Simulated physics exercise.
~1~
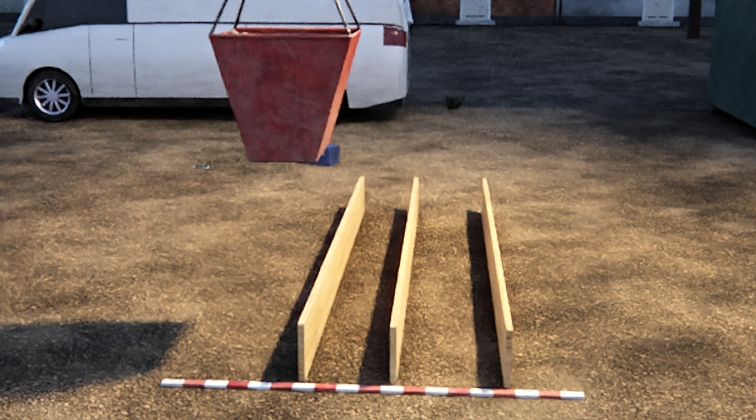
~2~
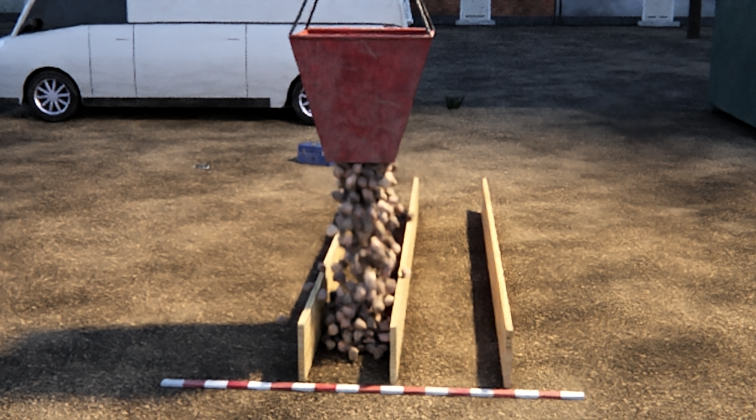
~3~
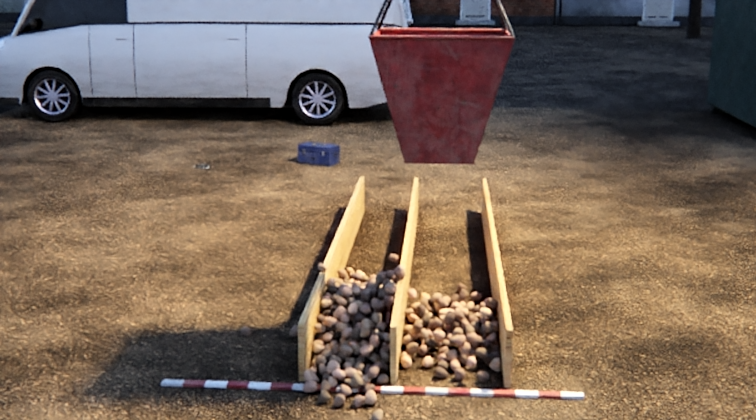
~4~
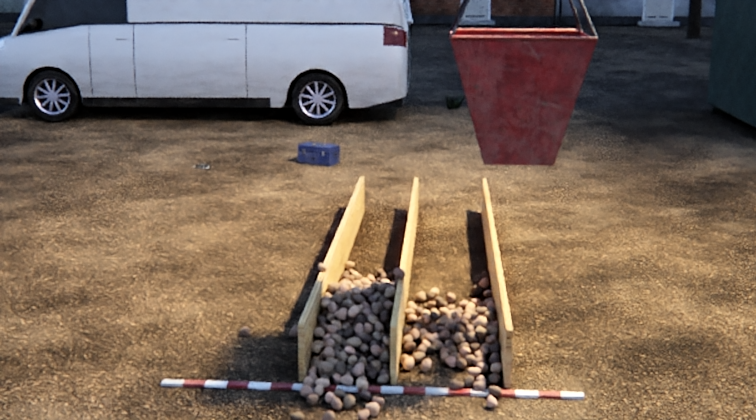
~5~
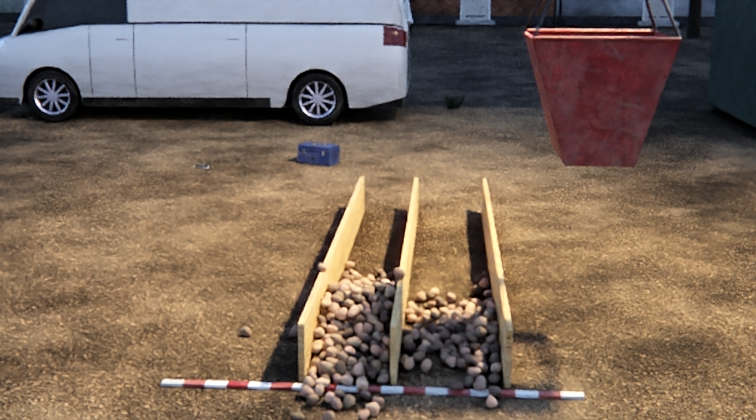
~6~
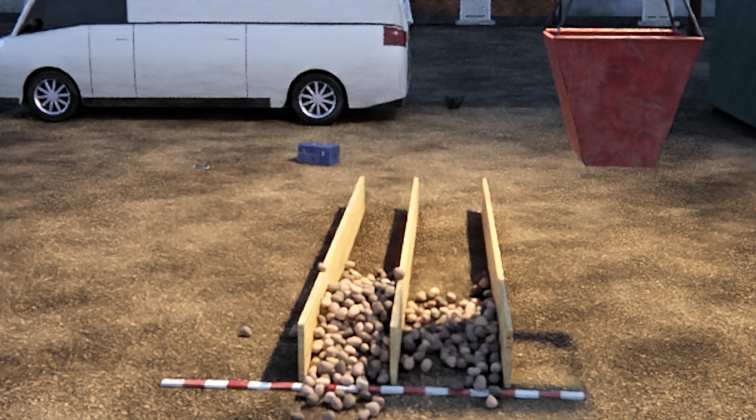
In an open dirt yard with a white van parked behind, a red skip hangs to the left above three upright wooden planks that form two bays, with a red and white striped staff lying in front. The skip moves right and pours a thick stream of rounded brown stones into the left bay. It keeps travelling, and stones also land in the right bay before it empties. Some spill out past the front onto the staff. The empty skip carries on to the right and the heaps settle, leaving most stones in the left bay and a smaller share in the right.
